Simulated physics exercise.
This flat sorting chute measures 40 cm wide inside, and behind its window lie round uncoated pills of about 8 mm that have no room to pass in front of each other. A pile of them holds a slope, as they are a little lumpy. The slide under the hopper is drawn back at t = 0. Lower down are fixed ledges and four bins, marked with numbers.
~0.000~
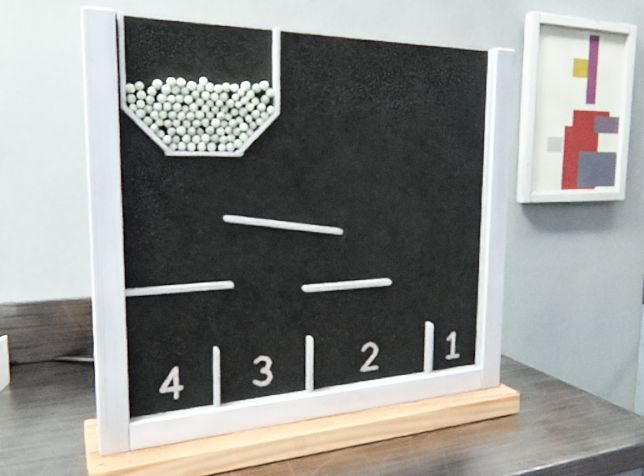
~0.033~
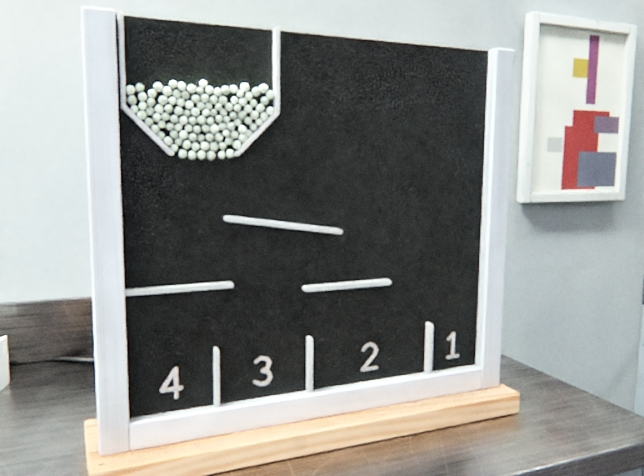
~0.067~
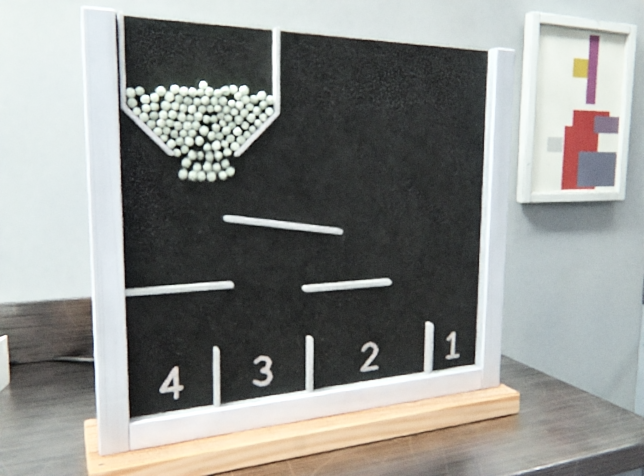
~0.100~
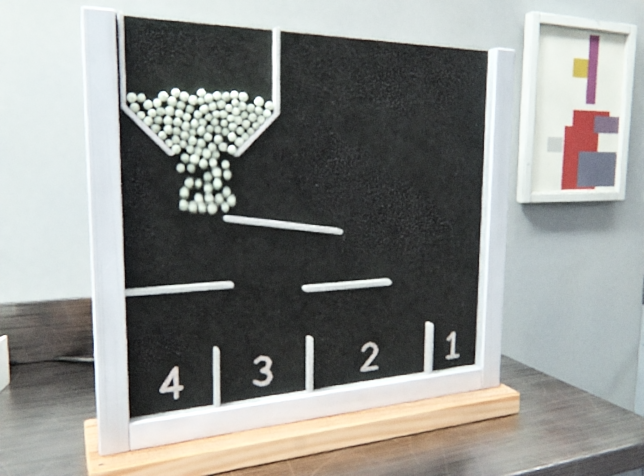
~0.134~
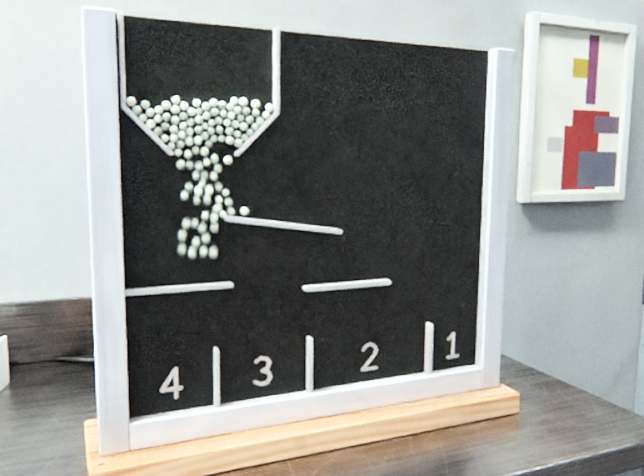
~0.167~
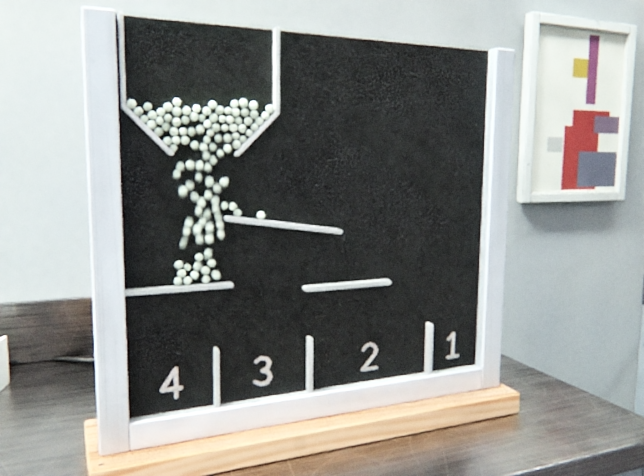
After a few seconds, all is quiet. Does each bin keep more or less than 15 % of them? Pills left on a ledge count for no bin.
Bin 1 less, bin 2 less, bin 3 more, bin 4 less than 15 %.
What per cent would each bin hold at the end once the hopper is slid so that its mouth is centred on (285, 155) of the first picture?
Final shares - bin 1: 5, bin 2: 20, bin 3: 0, bin 4: 0.
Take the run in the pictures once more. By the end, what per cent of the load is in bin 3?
50 %.
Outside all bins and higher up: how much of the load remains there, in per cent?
Close to 50 in a hundred, I reckon.
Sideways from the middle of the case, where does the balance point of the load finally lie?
On average the load ends up close to 10 cm to the left of the middle.
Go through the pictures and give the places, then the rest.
Gate shut, about 110 pills in the hopper; its mouth (171, 153) to (237, 154); no. 1 (452, 345), no. 2 (370, 356), no. 3 (263, 371), no. 4 (171, 383), in the first picture.
In the second picture, 5 out; bottom pill (211, 155).
In the third picture, 15 out; bottom pill (211, 176).
In the fourth picture, 27 out; bottom pill (212, 208).
In the fifth picture, 39 out; bottom pill (213, 252).
In the sixth picture, 48 out; bottom pill (178, 281); ledges level (305, 289) to (388, 282), slope (227, 219) to (339, 231), level (123, 293) to (230, 285).
By 0.24 s 65 % have left the hopper; down in the bins, nothing yet.
By 0.34 s 95 % have left the hopper; down in the bins, no. 3, 5 %.
By 0.55 s 100 % have left the hopper; down in the bins, no. 3, 35 %.
Settled by 1.9 s, no. 1, 0 %, no. 2, 5 %, no. 3, 50 %, no. 4, 0 %, left higher up 50 %.
